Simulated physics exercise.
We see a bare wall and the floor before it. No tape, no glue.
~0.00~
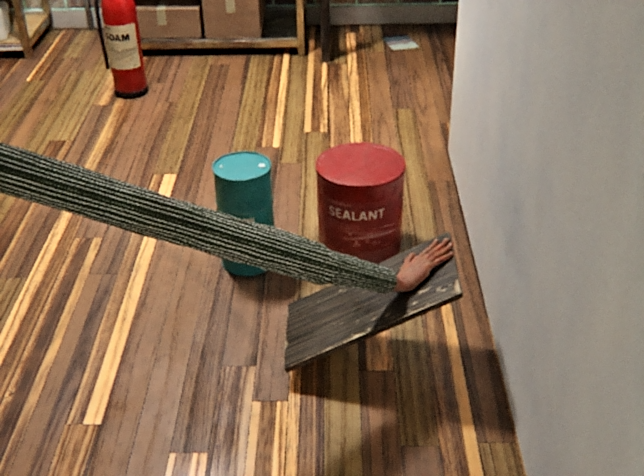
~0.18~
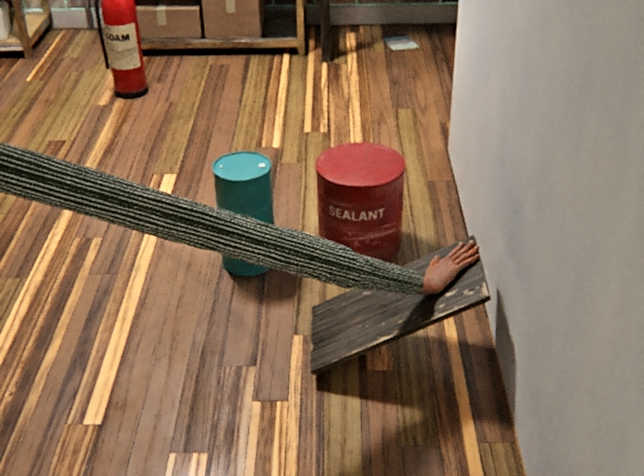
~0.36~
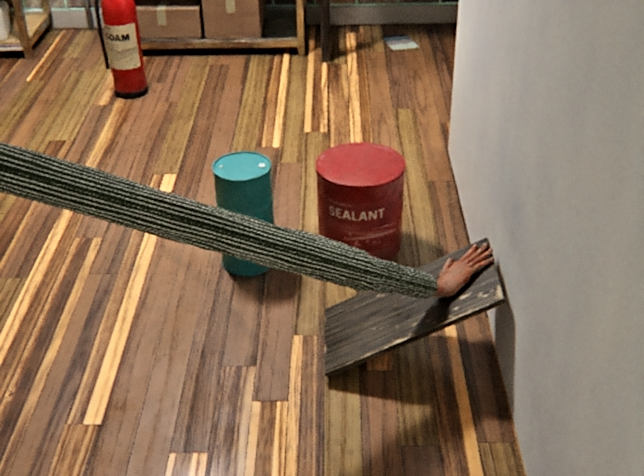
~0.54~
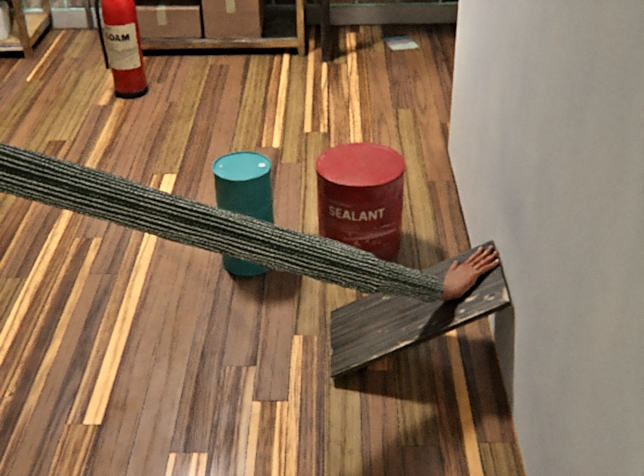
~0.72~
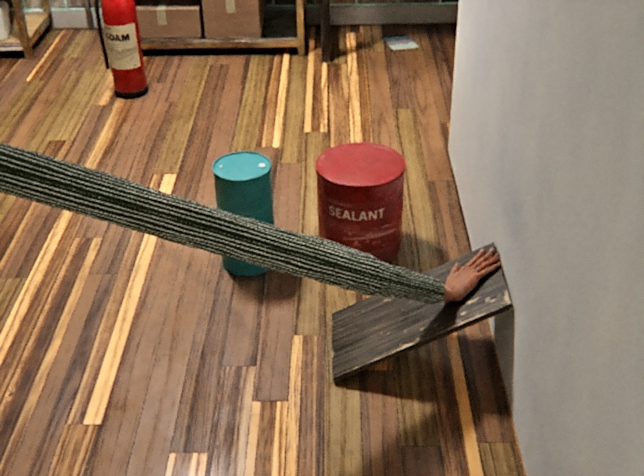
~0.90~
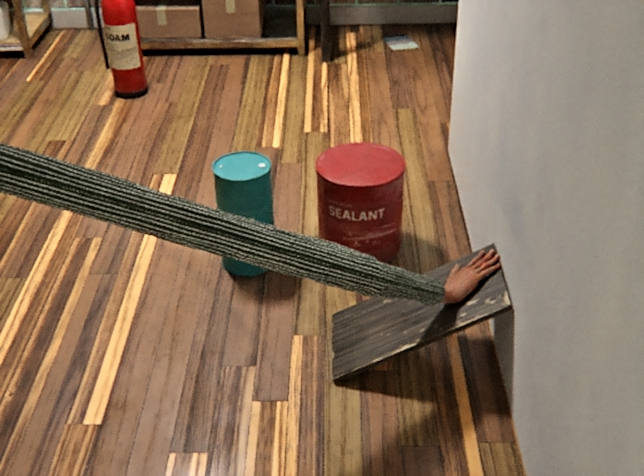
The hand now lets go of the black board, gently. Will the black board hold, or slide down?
The board gives way.
By 1.20 s, black board sunk by 12° near (408, 326).
By 1.30 s, black board sunk by 29° near (402, 349).
By 1.50 s, black board sunk by 29° near (402, 347).
When it is over (2.7 s), moved from the start, black board; the other 2 as before. End places, in pixels of the last picture, black board near (402, 347). The board slides down.
